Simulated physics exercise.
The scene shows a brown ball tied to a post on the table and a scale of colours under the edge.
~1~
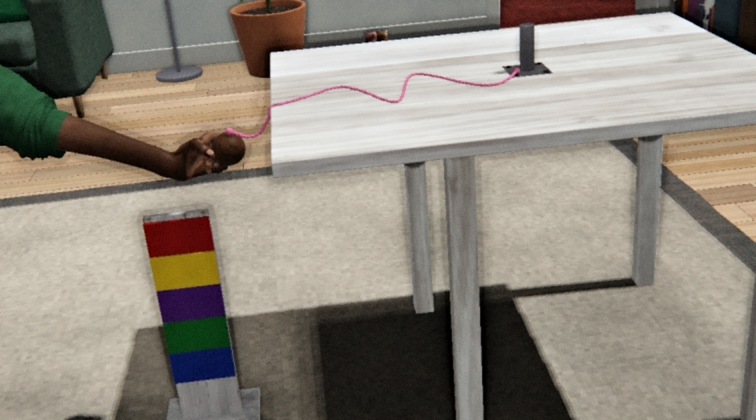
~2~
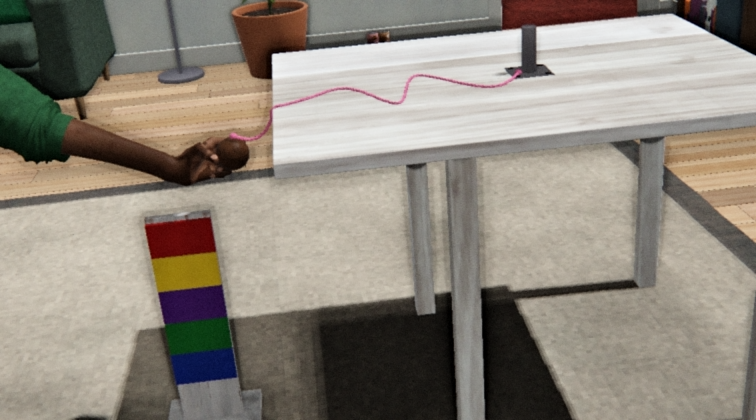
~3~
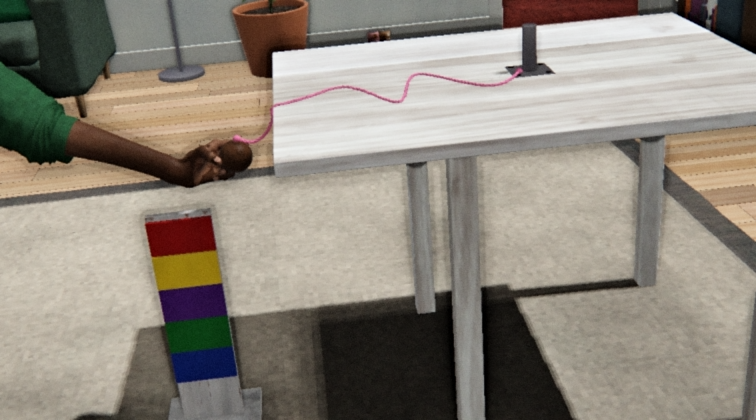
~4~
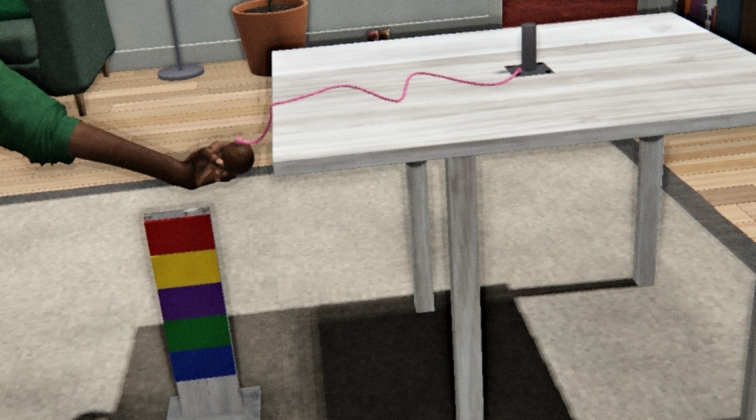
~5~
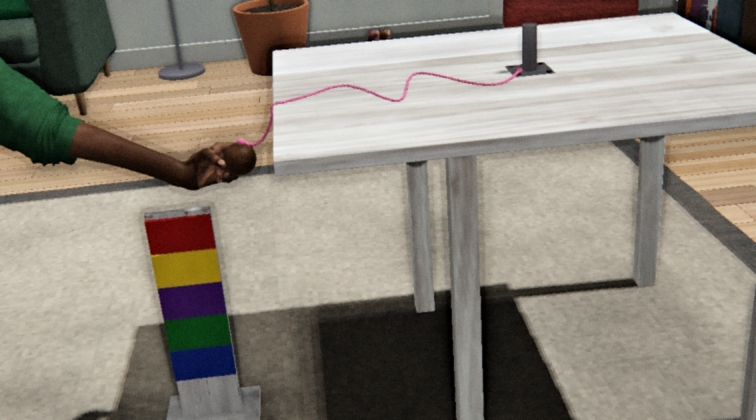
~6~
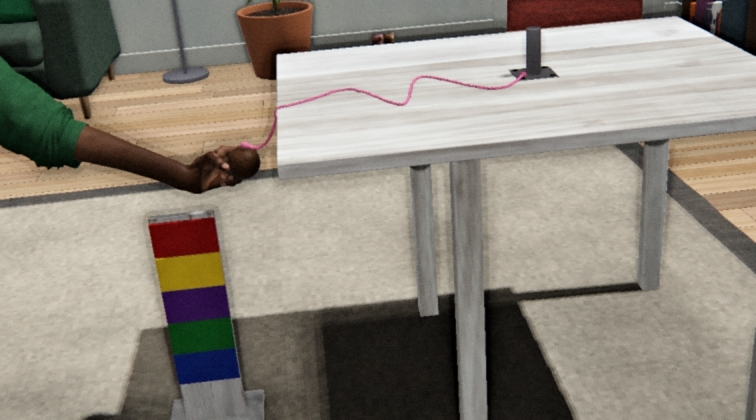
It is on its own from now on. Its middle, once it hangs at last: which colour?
Colour: Green.
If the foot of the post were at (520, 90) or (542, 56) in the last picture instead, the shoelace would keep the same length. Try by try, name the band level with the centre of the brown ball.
Taking them in turn: Blue; purple.
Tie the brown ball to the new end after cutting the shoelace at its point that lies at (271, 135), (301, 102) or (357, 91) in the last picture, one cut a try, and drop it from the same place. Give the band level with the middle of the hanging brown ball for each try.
Try 1: Purple. Try 2: Yellow. Try 3: None, it hangs higher.
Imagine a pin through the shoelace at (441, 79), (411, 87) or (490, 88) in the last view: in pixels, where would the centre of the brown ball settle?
Readings in order - (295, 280), (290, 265), (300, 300).
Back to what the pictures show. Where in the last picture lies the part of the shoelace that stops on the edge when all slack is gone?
(397, 104).
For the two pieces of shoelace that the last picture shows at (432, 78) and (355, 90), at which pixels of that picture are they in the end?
Roughly at (389, 91), and the other roughly at (286, 173).
Soon after, ball near (269, 303); level with purple.
Then, ball near (326, 307); level with green.
Further on, ball near (290, 321); level with green.
At rest, ball near (307, 317); level with green. The shoelace holds its middle at green.
